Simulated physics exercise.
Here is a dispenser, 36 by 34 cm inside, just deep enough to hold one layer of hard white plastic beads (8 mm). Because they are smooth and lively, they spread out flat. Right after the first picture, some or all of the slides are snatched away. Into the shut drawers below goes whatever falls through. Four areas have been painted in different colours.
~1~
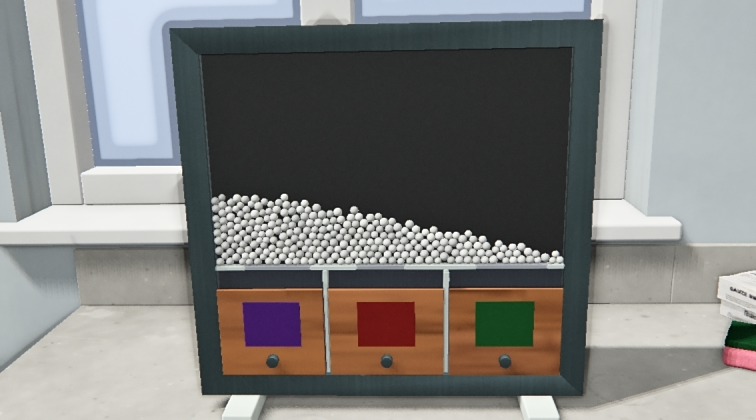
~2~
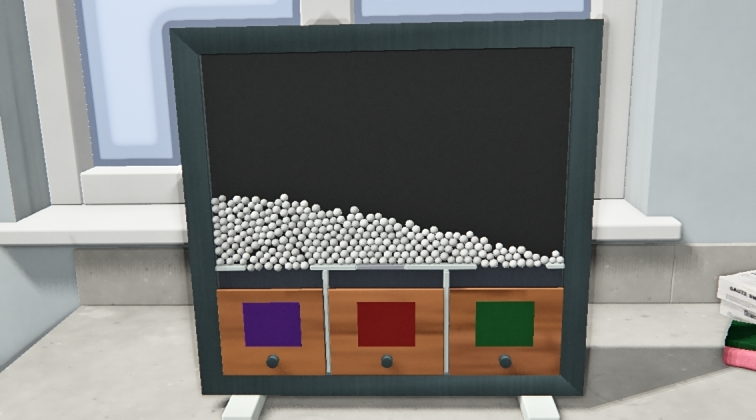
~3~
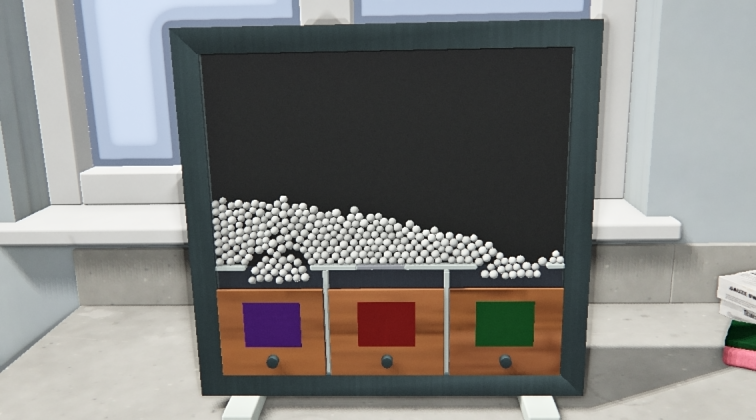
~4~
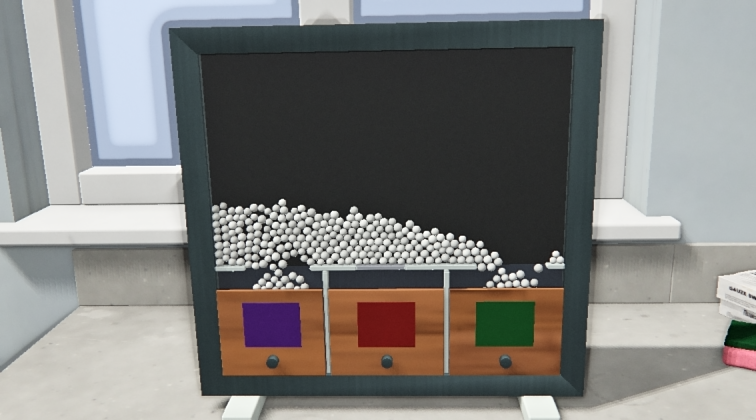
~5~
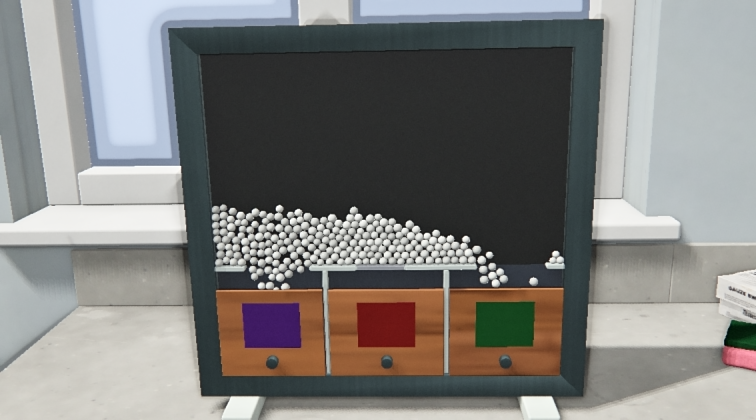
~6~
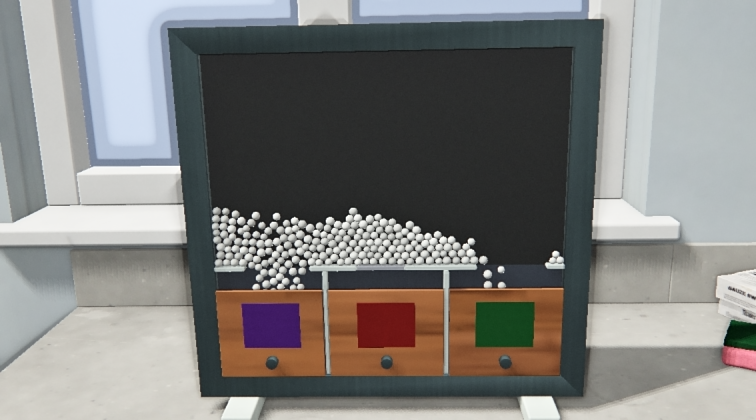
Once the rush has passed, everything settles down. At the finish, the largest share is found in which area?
It is purple.
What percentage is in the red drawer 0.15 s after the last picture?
I'd guess near 0 in a hundred.
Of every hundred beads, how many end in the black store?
Around 20 percent.
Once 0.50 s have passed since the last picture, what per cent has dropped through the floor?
Around 70 %.
Then, 0.15 s later than the last picture, 55 % are out; purple 40 %, green 10 %, black 45 %.
Then, 0.50 s later than the last picture, 70 % are out; purple 55 %, green 15 %, black 30 %.
Then, 1.20 s later than the last picture, 80 % are out; purple 60 %, green 20 %, black 20 %.
At rest 1.8 s after the last picture, 80 % are out; red 0 %, purple 60 %, green 20 %, black 20 %.
